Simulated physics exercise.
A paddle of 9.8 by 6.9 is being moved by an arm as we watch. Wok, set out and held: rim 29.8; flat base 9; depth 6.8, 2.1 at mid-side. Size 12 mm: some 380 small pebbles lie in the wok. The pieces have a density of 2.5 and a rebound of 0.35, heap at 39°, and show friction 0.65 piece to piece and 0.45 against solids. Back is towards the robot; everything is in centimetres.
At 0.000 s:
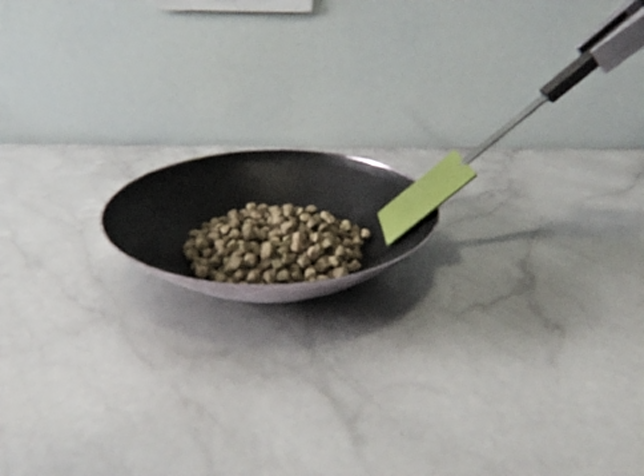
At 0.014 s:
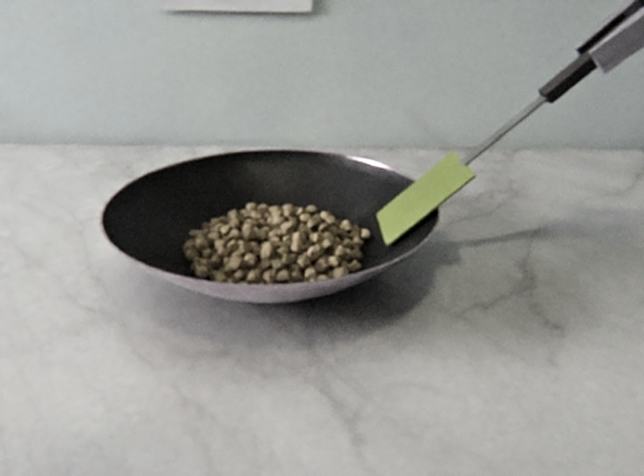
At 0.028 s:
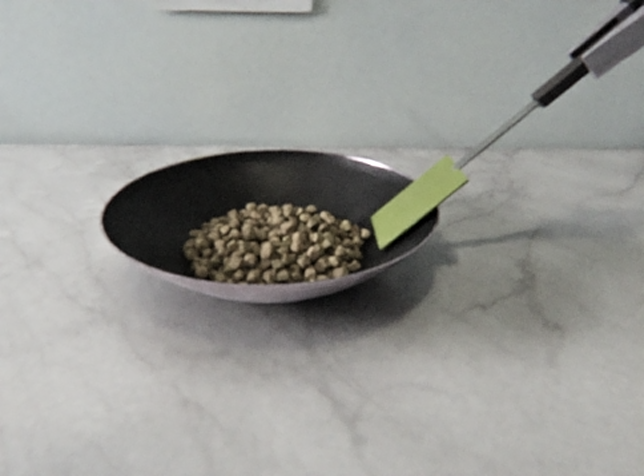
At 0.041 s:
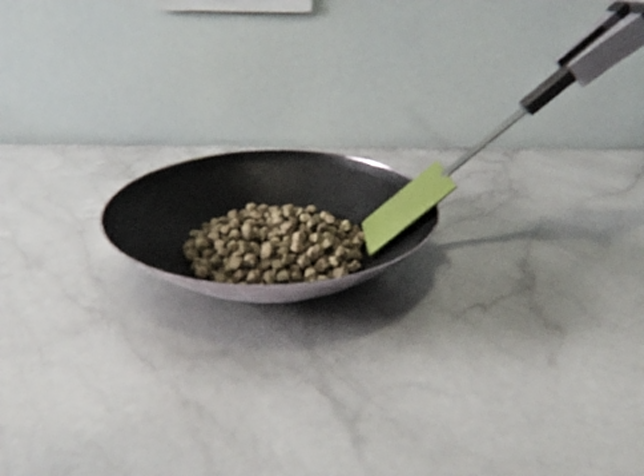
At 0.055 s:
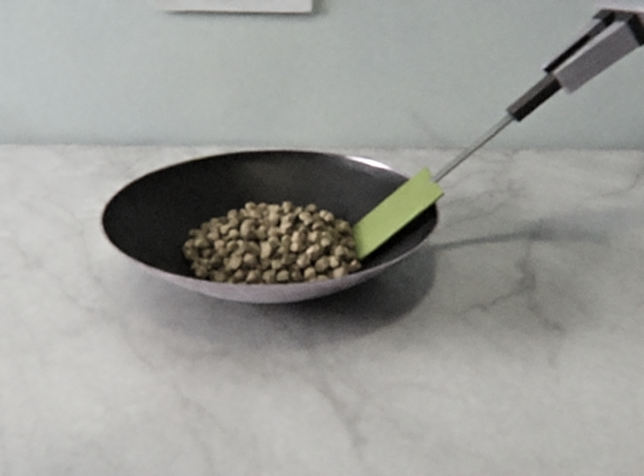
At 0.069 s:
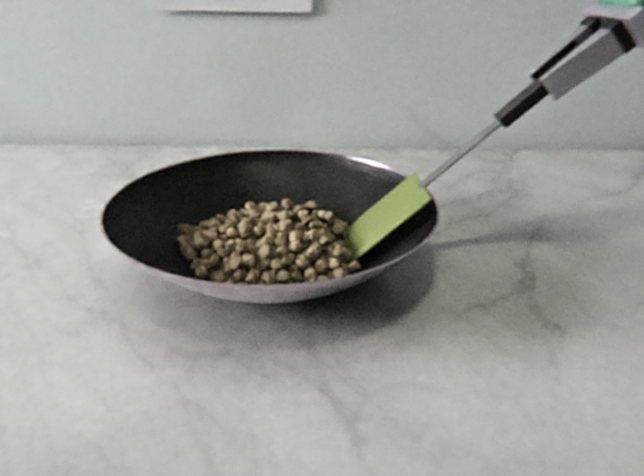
A green paddle held by a robot arm slid down and to the left inside a dark wok on a marble surface, pressing into the heap of small pebbles and nudging them slightly leftward.
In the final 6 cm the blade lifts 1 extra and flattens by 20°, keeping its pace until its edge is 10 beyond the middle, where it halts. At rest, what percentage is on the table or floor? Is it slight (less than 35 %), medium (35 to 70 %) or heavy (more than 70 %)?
Slight.
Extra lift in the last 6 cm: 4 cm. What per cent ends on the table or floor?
Roughly 25 per cent.
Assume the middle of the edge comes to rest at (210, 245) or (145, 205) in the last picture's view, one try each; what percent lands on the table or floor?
5 % and 40 %.
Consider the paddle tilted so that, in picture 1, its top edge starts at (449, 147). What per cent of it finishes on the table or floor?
Spill: Approx. 30 per cent.
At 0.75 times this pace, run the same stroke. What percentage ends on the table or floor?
About 20 per cent.
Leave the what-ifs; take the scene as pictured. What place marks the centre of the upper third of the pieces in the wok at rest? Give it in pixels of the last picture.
(161, 216).
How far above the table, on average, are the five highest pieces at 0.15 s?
Around 5 cm above the table.
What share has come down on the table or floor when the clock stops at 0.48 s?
About 25 per cent.
By 0.15 s, sloping 44°, highest piece 6 above the table; 375 in the wok.
By 0.23 s, sloping 39°, highest piece 9 above the table; 374 in the wok, 1 on the blade or in flight.
By 0.48 s, sloping 24°, highest piece 8 above the table; 281 in the wok, 89 on the table or floor, 5 on the blade or in flight.
By 1.53 s, sloping 24°, highest piece 8 above the table; 281 in the wok, 94 on the table or floor.
Final count, 281 in the wok, 94 on the table or floor. That is 25 % on the table or floor.
